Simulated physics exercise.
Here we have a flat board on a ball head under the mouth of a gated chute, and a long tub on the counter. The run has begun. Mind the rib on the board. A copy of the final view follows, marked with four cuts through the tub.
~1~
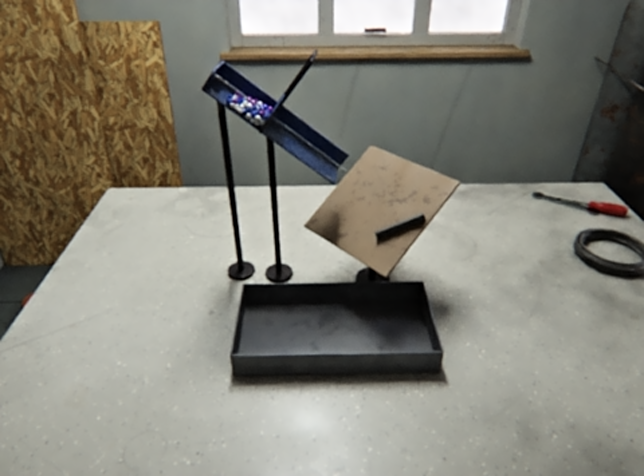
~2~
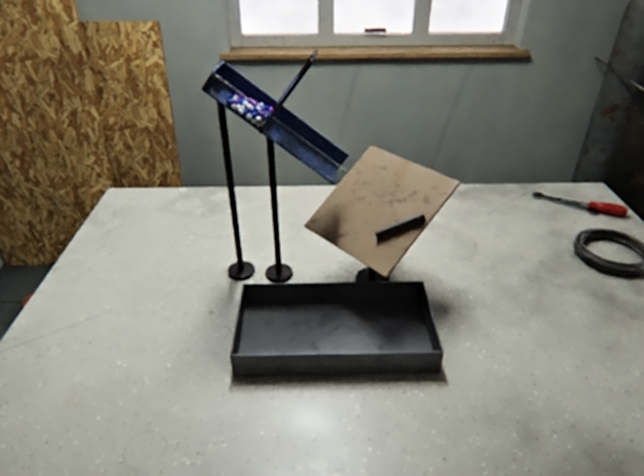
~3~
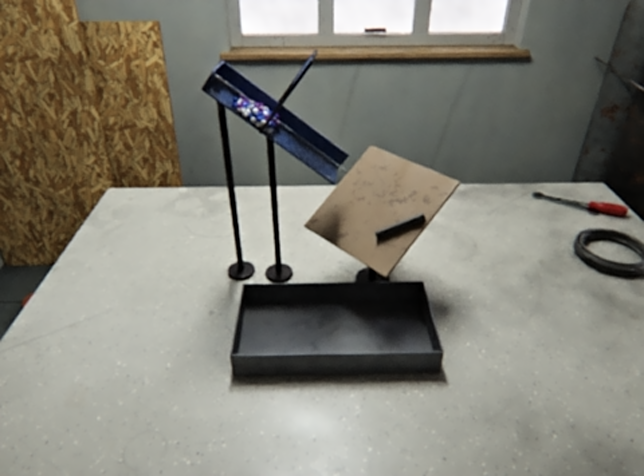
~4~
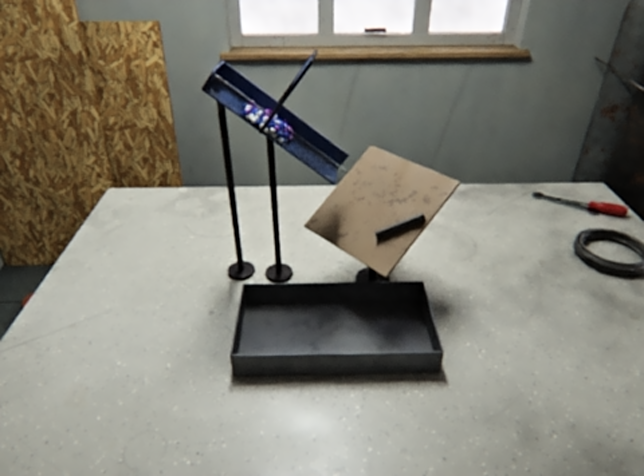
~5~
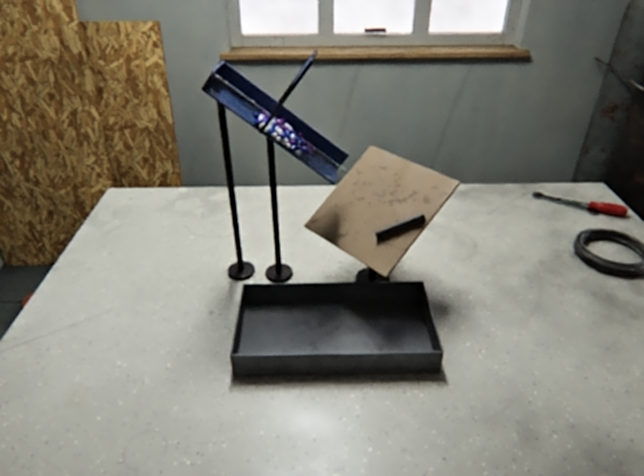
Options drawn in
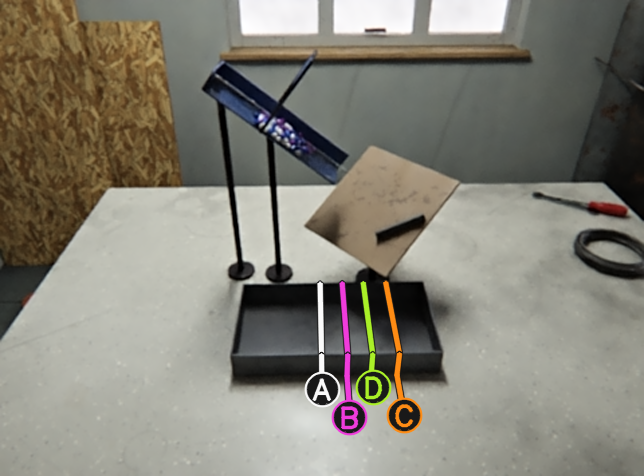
In the video, a cluster of small round beads slides down a sloping dark chute toward the right, passing under the raised gate, while the tilted board with a dark rib and the empty black tub stay still.
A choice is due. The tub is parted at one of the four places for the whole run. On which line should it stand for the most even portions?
A.
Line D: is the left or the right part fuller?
The left side.
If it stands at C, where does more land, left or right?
The left side.
On the marked copy, line A crosses the front rim at (321, 354); line B crosses the front rim at (347, 353); line C crosses the front rim at (399, 352); line D crosses the front rim at (372, 353).
With A, of what is caught, about two thirds on the left of the divider, about a third on the right.
With B, of what is caught, nearly all on the left of the divider, a small part on the right.
With C, of what is caught, all on the left of the divider, none on the right.
With D, of what is caught, all on the left of the divider, none on the right.
